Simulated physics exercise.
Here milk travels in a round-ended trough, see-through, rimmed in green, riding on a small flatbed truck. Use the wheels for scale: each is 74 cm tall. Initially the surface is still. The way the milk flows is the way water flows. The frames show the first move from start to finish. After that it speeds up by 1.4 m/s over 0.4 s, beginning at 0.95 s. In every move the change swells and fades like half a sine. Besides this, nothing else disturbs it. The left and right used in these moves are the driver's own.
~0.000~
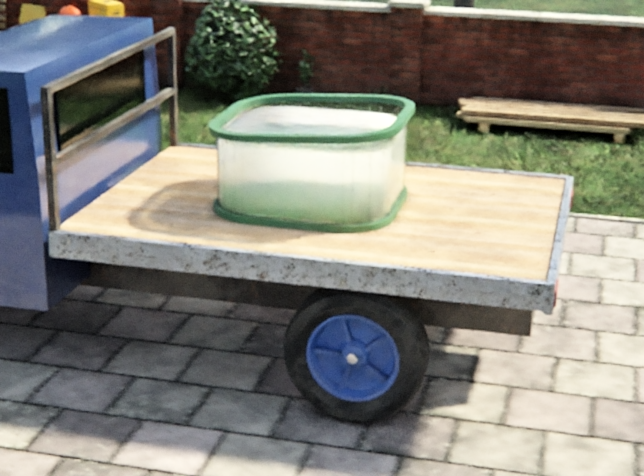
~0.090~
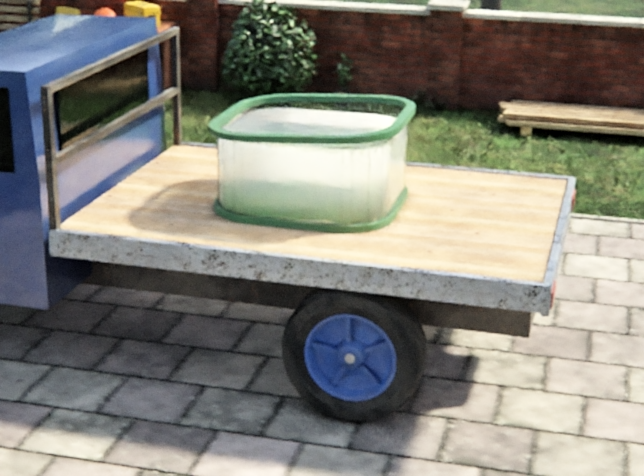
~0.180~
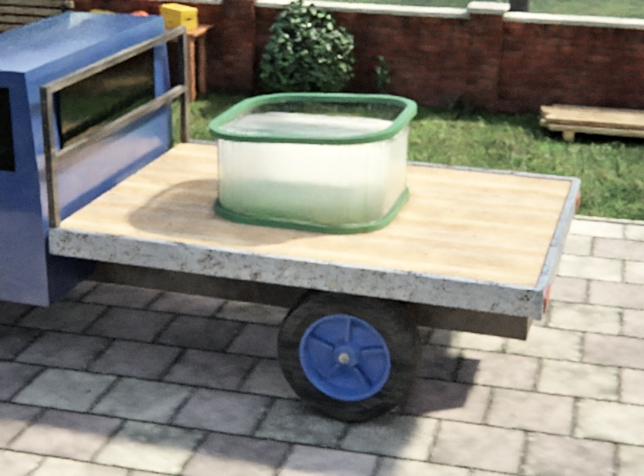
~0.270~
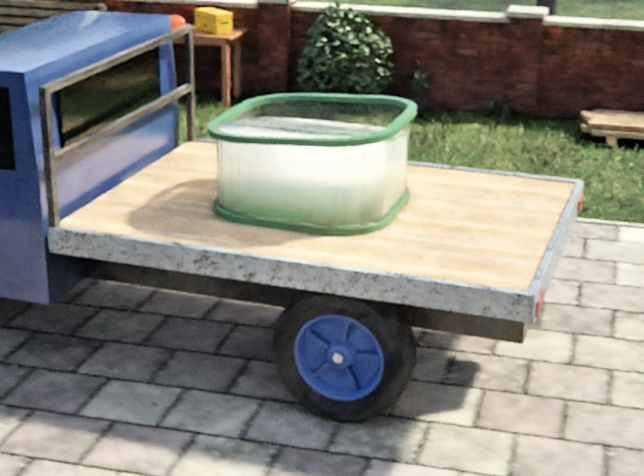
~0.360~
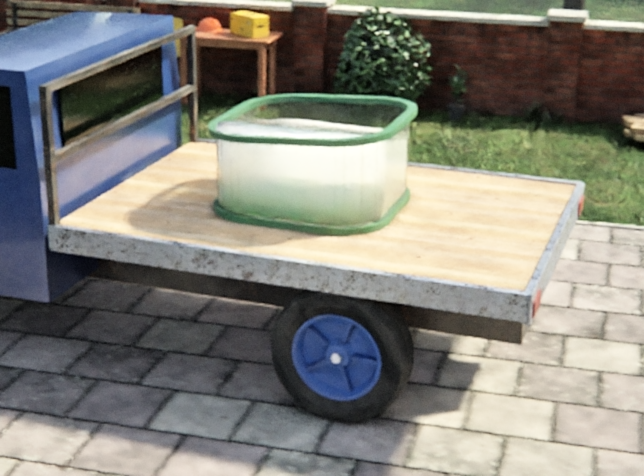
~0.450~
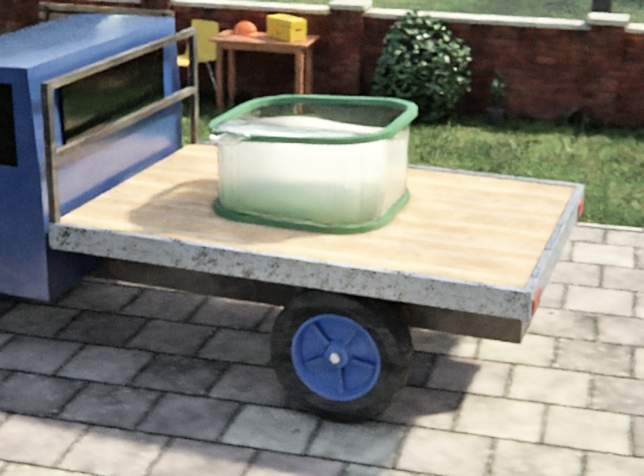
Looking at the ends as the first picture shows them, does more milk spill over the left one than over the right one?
I expect the bigger spill on the right in the picture.
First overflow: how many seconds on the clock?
The first spill happens at roughly 1.5 s.
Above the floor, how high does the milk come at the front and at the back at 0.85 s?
The front stands at 40 cm and the back at 40 cm.
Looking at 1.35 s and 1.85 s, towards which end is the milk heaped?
Heap position: Aft end, then fore end.
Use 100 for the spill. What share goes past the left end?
I'd estimate some 20 percent of what spills.
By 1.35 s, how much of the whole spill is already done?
Some 0 percent has come out by that time.
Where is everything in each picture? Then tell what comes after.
In the first frame, the surface is at (235, 136) by the front wall; at (363, 146) by the back wall; it shows no tilt against the walls; the front is on the left, levels are read along the near wall; a wheel hub at (351, 362).
In the second frame, the surface is at (235, 133) by the front wall; at (362, 147) by the back wall; it shows no tilt against the walls.
In the third frame, the surface is at (235, 134) by the front wall; at (360, 142) by the back wall; it climbs 5° towards the near side.
In the fourth frame, the surface is at (233, 124) by the front wall; at (357, 135) by the back wall; it climbs 12° towards the near side.
In the fifth frame, the surface is at (233, 122) by the front wall; at (357, 133) by the back wall; it climbs 14° towards the near side.
In the sixth frame, the surface is at (234, 125) by the front wall; at (357, 135) by the back wall; it climbs 12° towards the near side; a wheel hub at (333, 361).
Then, 0.85 s in, the surface is 41 cm up at the front and 40 cm at the back; nothing has left.
Then, 1.35 s in, the surface is 22 cm up at the front and 61 cm at the back; nothing has left.
Then, 1.85 s in, the surface is 47 cm up at the front and 32 cm at the back; 7 per cent is out, mostly over the right end, some over the near side.
Then, 4.34 s in, 13 per cent is out, over the right end, a little elsewhere; the left end has passed 3 per cent and the right end 7.
